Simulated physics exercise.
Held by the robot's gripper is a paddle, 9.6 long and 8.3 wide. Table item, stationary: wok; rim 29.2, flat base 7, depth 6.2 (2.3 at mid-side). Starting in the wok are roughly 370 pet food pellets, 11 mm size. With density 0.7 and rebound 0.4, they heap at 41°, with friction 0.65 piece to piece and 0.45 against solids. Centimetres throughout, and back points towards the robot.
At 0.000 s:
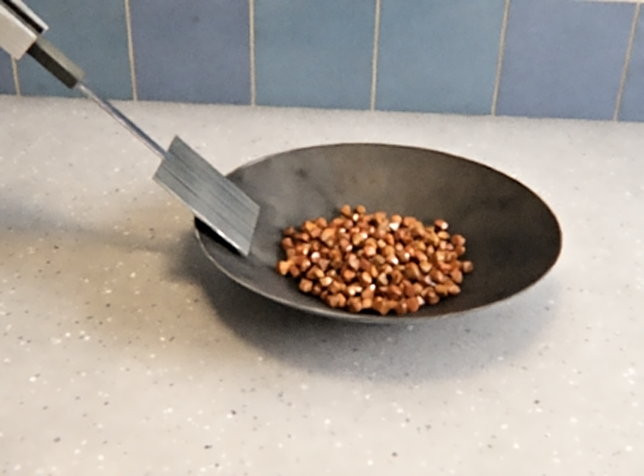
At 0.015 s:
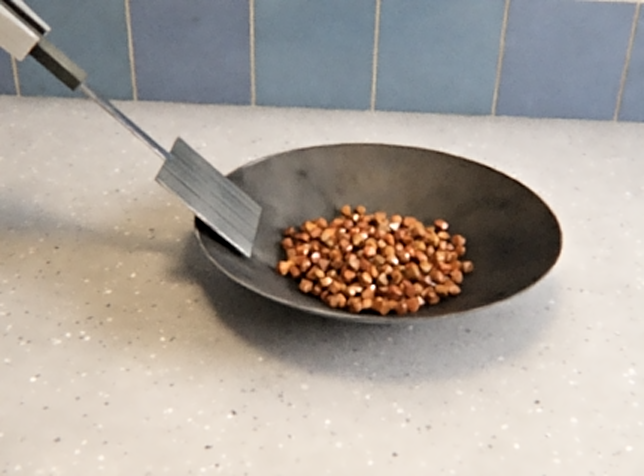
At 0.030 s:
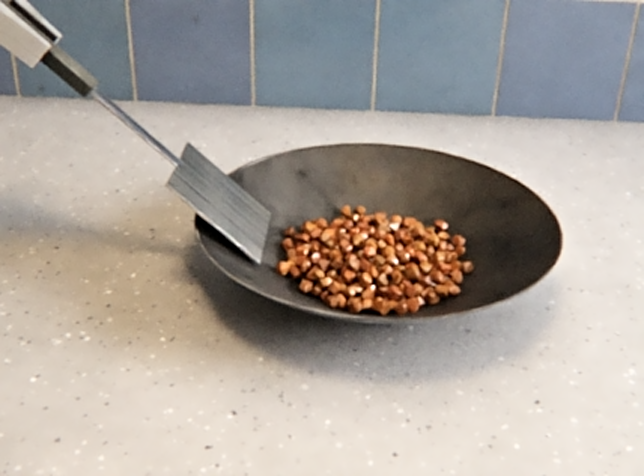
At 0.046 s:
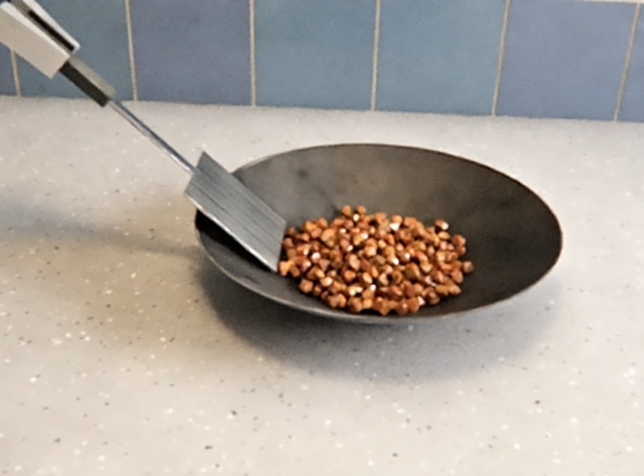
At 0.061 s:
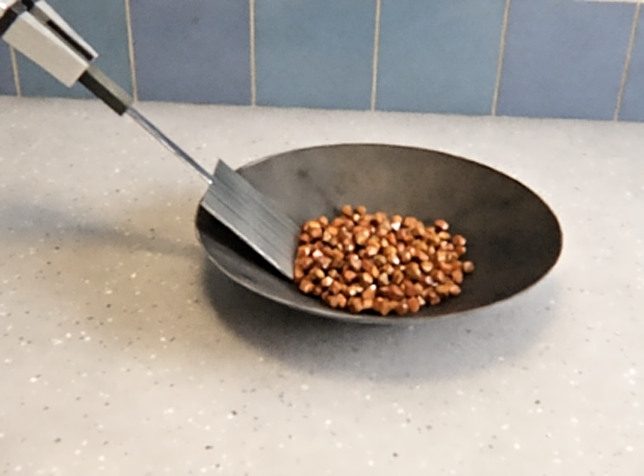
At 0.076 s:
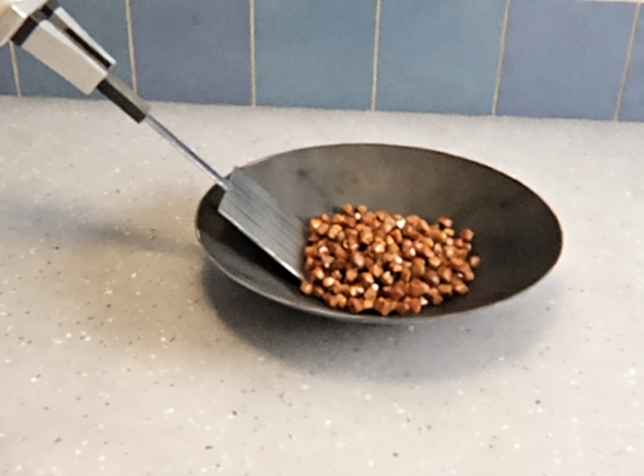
A robot arm, partly visible at the upper left, holds a flat metal paddle over a speckled pale countertop backed by blue tiles, seen from slightly above by a still camera. A dark, shallow wok sits right of centre, holding a heap of reddish-brown pellets. The paddle rests briefly at the wok's left side, then slides down and rightward, pressing against the heap and nudging the pellets slightly right.
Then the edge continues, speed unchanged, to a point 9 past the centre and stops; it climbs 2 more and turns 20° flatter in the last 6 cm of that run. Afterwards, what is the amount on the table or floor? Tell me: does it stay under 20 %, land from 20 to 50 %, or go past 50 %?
It lands from 20 to 50 %.
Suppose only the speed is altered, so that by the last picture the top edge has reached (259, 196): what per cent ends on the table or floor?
That share would be some 55 percent.
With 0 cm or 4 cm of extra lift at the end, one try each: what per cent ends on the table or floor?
I'd say close to 35 percent for the first and close to 40 percent for the second.
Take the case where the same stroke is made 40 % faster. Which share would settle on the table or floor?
Then about 55 per cent.
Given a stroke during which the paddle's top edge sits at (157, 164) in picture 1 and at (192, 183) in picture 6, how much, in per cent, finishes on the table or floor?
15 %.
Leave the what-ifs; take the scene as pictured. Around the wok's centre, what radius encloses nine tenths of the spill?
30 cm.
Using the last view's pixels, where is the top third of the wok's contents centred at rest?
It is centred near (494, 236) in the last view.
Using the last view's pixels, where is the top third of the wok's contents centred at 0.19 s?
I'd put it close to (503, 231).
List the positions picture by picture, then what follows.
The paddle top edge at (164, 155), sloping 43°; upper third of the load around (372, 249), from x 280 to 465, top at y 210; 367 in the wok, in the first frame.
The paddle top edge at (167, 157), sloping 43°; upper third of the load around (372, 249), from x 280 to 465, top at y 210, in the second frame.
The paddle top edge at (177, 163), sloping 43°; upper third of the load around (372, 249), from x 280 to 465, top at y 210, in the third frame.
The paddle top edge at (194, 172), sloping 43°; upper third of the load around (372, 249), from x 285 to 465, top at y 210, in the fourth frame.
The paddle top edge at (210, 180), sloping 43°; upper third of the load around (373, 249), from x 295 to 470, top at y 210, in the fifth frame.
The paddle top edge at (227, 187), sloping 43°; upper third of the load around (386, 247), from x 295 to 475, top at y 210; 367 in the wok, in the sixth frame.
After 0.13 s, sloping 43°, highest piece 7 above the table; 367 in the wok.
After 0.19 s, sloping 37°, highest piece 10 above the table; 350 in the wok, 17 on the blade or in flight.
After 0.42 s, sloping 23°, highest piece 8 above the table; 226 in the wok, 122 on the table or floor, 19 on the blade or in flight.
After 1.47 s, sloping 23°, highest piece 7 above the table; 225 in the wok, 142 on the table or floor.
In the end, 225 in the wok, 142 on the table or floor. That is 39 % on the table or floor.
